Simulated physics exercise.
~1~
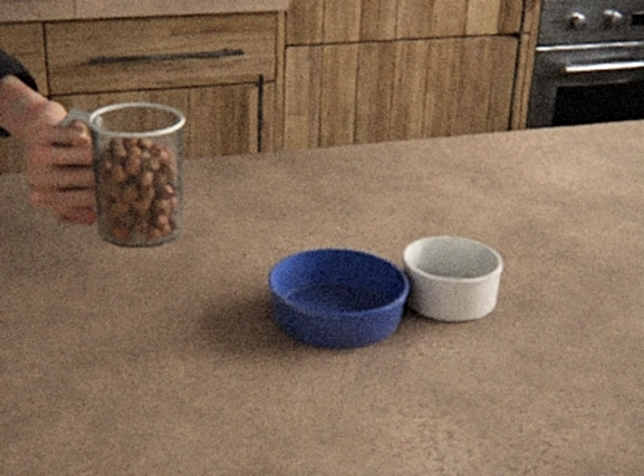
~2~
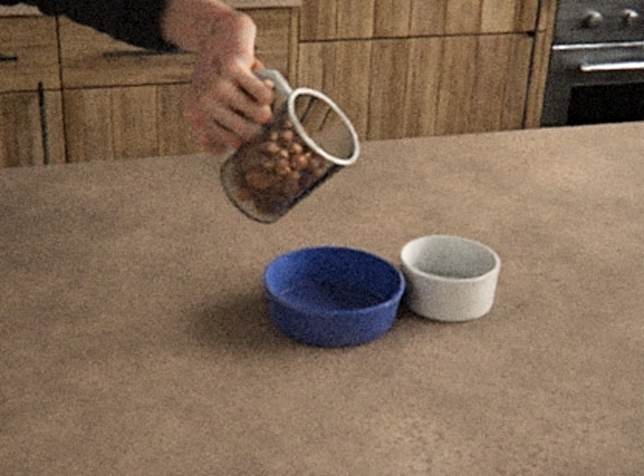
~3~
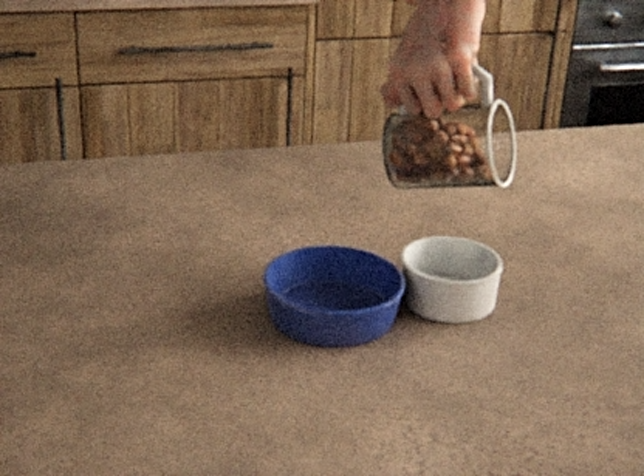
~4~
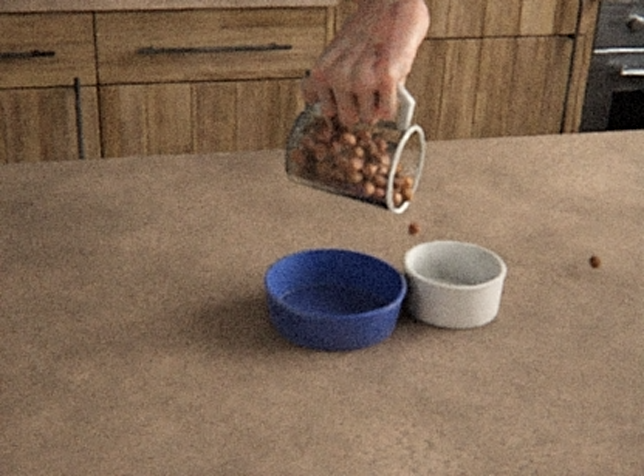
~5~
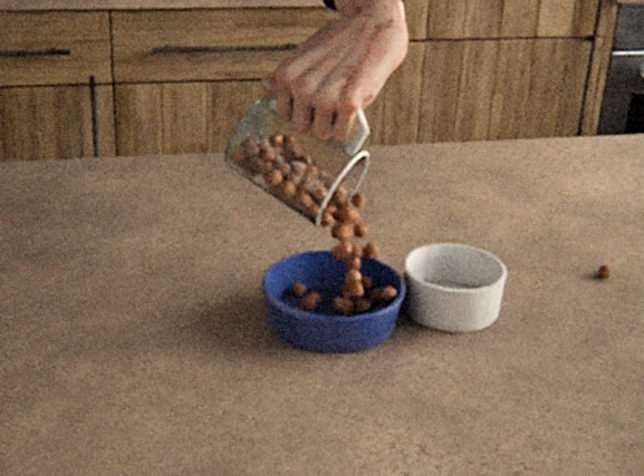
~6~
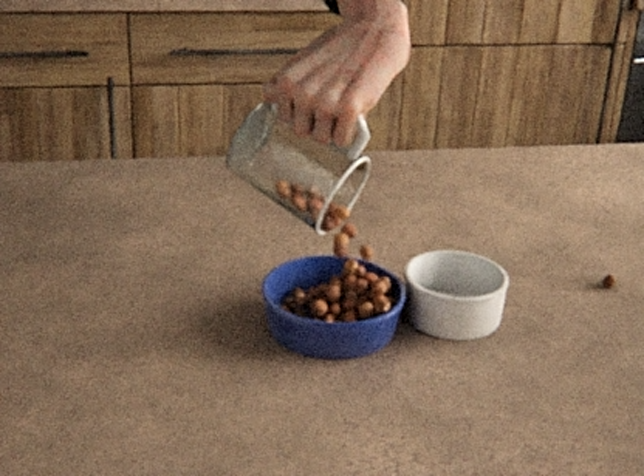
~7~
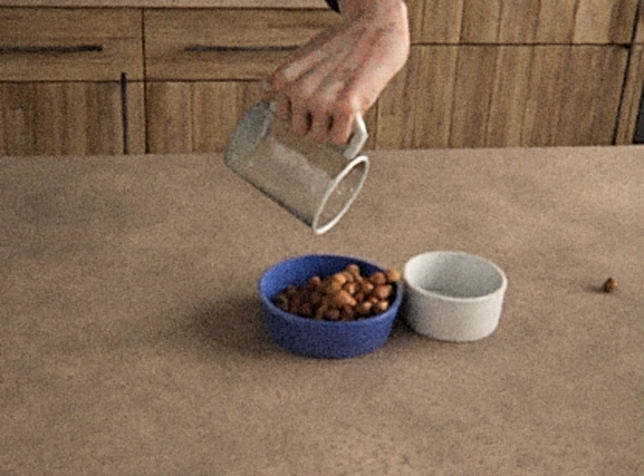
At first, a hand holds a clear glass cup of hazelnuts at the left, above a counter where a blue dish and a smaller white dish stand side by side. The hand carries the cup to the right, tilting it as it goes, until it lies on its side beyond the white dish. It then moves back left, and a few nuts begin to drop, one appearing on the counter at the right. Over the blue dish, the cup tips further and the nuts pour out in a stream. By the end, the cup is empty and still tilted, the blue dish is heaped with nuts, the white dish is empty, and one stray nut remains on the counter.
